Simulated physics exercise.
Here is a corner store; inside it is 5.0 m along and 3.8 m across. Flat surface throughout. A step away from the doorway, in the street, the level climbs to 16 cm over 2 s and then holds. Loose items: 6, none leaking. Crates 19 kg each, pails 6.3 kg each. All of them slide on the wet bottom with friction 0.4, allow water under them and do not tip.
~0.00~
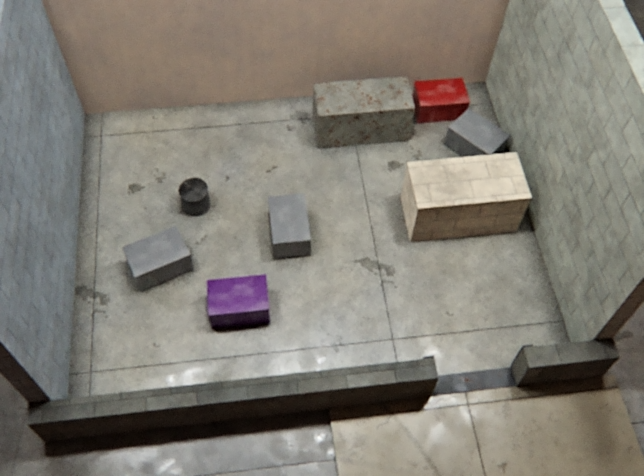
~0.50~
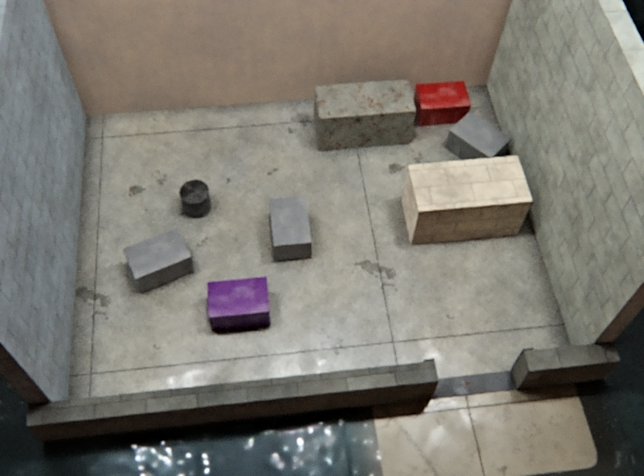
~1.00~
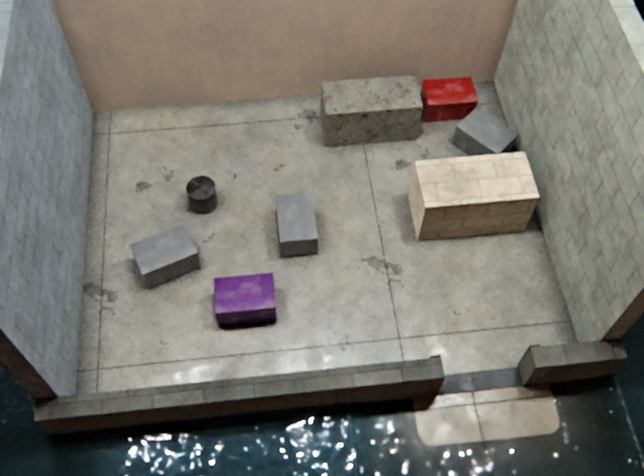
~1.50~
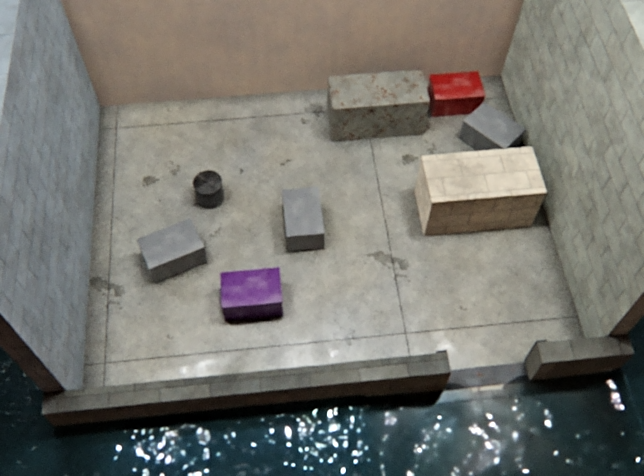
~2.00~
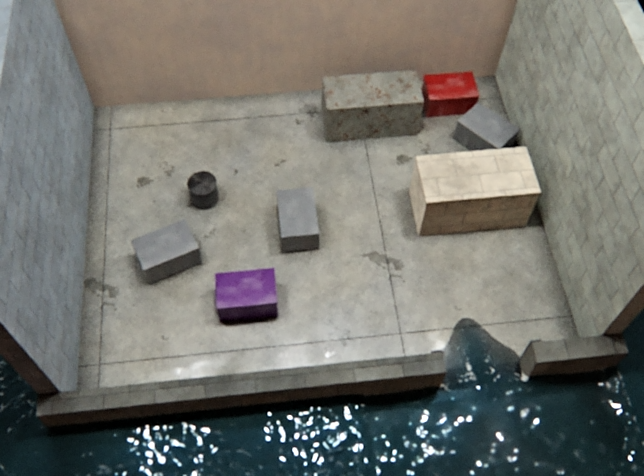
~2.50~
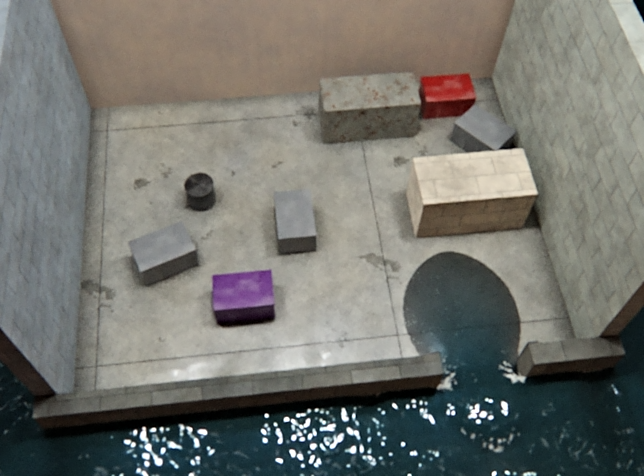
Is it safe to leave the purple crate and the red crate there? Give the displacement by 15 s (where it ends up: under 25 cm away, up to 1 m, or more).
As for the purple crate, it remains in place; as for the red crate, it remains in place.
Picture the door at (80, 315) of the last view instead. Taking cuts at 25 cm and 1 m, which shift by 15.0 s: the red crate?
Result for the red crate: Negligible displacement.
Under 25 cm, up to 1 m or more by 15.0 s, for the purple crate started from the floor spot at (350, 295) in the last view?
Result: It remains near its start.
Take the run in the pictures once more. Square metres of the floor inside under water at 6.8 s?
Roughly 10.5 m2 of it is wet.
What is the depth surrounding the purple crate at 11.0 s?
Close to 3 centimetres.
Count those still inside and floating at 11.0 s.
Count at that moment: 0.
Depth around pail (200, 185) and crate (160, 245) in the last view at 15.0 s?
Depth approx. 5 cm / 6 cm.
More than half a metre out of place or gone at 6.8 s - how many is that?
That would be 0.
After 3.5 s the purple crate is near (243, 290), 0.0 m from its start, aground; the red crate is near (448, 87), 0.0 m from its start, aground; 0 afloat.
After 6.8 s the purple crate is near (243, 290), 0.0 m from its start, aground; the red crate is near (448, 87), 0.0 m from its start, aground; 0 afloat.
After 11.0 s the purple crate is near (243, 290), 0.0 m from its start, aground; the red crate is near (448, 87), 0.0 m from its start, aground; 0 afloat.
After 15.0 s the purple crate is near (243, 290), 0.0 m from its start, aground; the red crate is near (448, 87), 0.0 m from its start, aground; 0 afloat.
